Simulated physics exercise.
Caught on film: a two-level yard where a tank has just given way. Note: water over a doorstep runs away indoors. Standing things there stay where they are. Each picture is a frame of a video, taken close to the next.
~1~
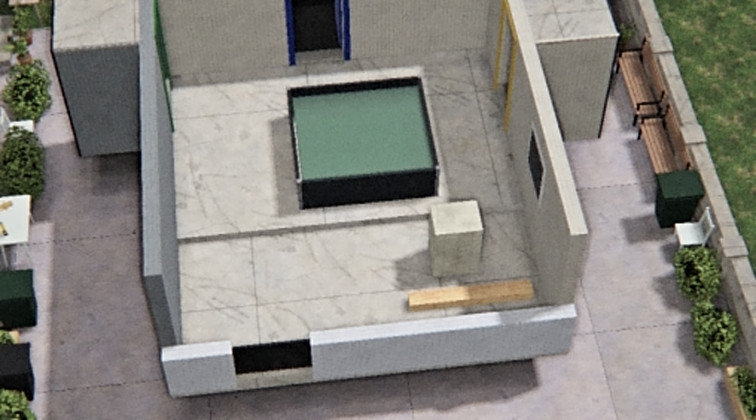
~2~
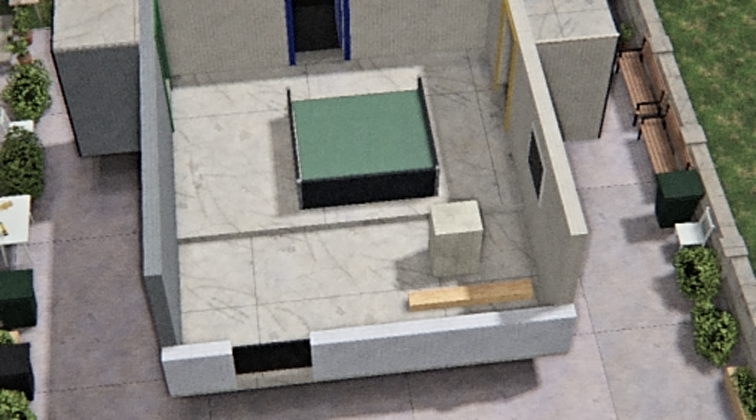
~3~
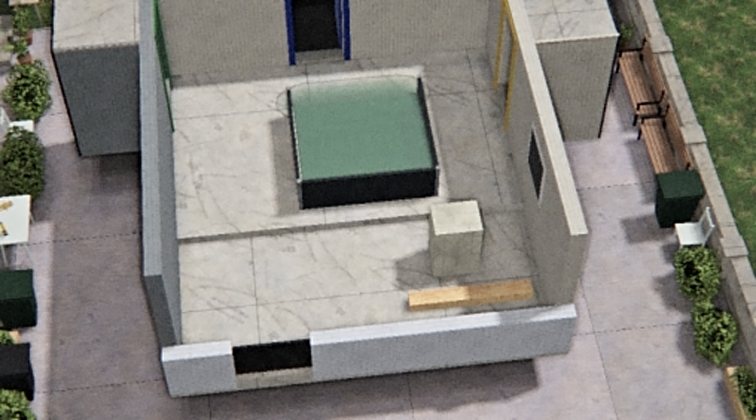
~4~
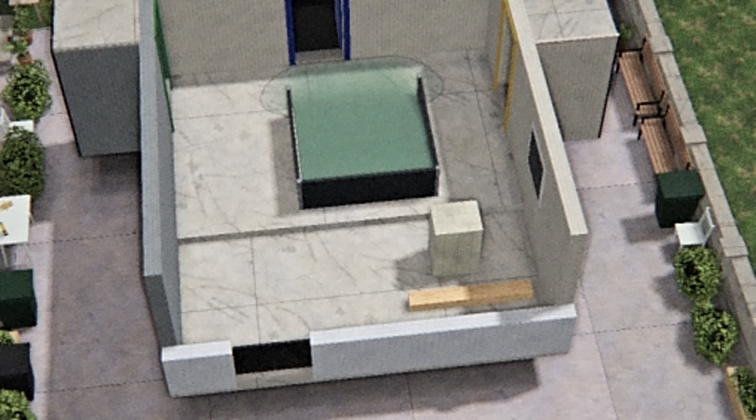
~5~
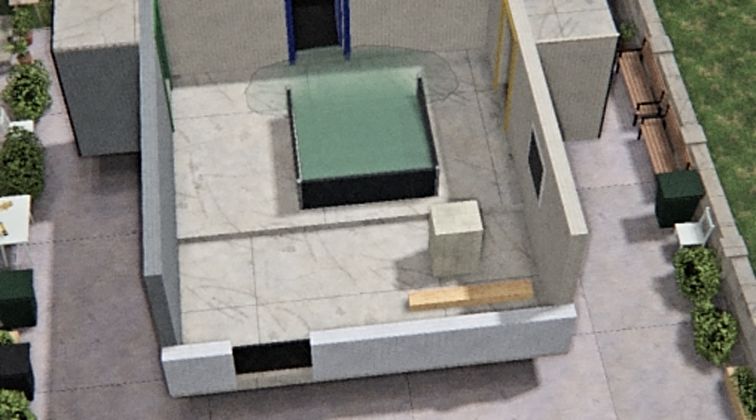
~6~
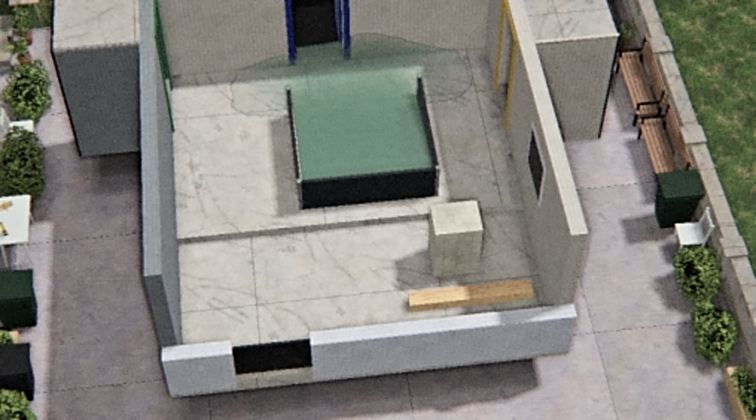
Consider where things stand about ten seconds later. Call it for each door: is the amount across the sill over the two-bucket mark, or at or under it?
My call: The green door at or under the mark, the yellow door at or under the mark, the blue door over the mark.
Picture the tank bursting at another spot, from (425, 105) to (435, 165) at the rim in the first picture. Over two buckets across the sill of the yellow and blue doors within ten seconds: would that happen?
Yellow: Exceeds it; blue: Falls short.
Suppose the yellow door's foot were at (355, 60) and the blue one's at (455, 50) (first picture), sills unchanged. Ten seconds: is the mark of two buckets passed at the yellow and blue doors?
Result - yellow door crosses the line, blue door crosses the line.
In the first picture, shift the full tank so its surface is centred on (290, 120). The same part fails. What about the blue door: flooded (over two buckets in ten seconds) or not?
As it turns out, the blue door breaks the limit.
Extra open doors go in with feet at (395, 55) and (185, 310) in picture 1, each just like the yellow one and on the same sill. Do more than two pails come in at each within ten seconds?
The first door ends up above and the second ends up below.
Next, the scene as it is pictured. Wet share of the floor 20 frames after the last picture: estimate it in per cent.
That comes to about 50 per cent.
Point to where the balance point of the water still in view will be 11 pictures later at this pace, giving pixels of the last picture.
Close to (360, 112).
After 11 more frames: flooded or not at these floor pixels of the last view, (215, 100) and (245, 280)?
Taking them as listed, I'd call them soaked and not wet.
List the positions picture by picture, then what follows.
The first picture shows the open tank at (361, 131) is whole and still.
In the second picture, the front is at a hidden place, out from the gap on the open tank's far side.
In the third picture, the front is at a hidden place, out from the gap on the open tank's far side.
In the fourth picture, water pours out on the open tank's far side and has run to (433, 76).
In the fifth picture, the front is at (428, 52), out from the gap on the open tank's far side.
In the sixth picture, the front is at (450, 50), out from the gap on the open tank's far side.
A moment on, water covers 20 % of the floor; the green door not reached, the yellow door not reached, the blue door far over two buckets in.
Next, water covers 25 % of the floor; the green door wet at the sill, nothing in, the yellow door wet at the sill, nothing in, the blue door far over two buckets in.
Then, water covers 50 % of the floor; the green door wet at the sill, nothing in, the yellow door wet at the sill, nothing in, the blue door far over two buckets in.
Later, water covers 90 % of the floor; the green door wet at the sill, nothing in, the yellow door wet at the sill, nothing in, the blue door far over two buckets in.
In the end, water covers 90 % of the floor; the green door wet at the sill, nothing in, the yellow door wet at the sill, nothing in, the blue door far over two buckets in.
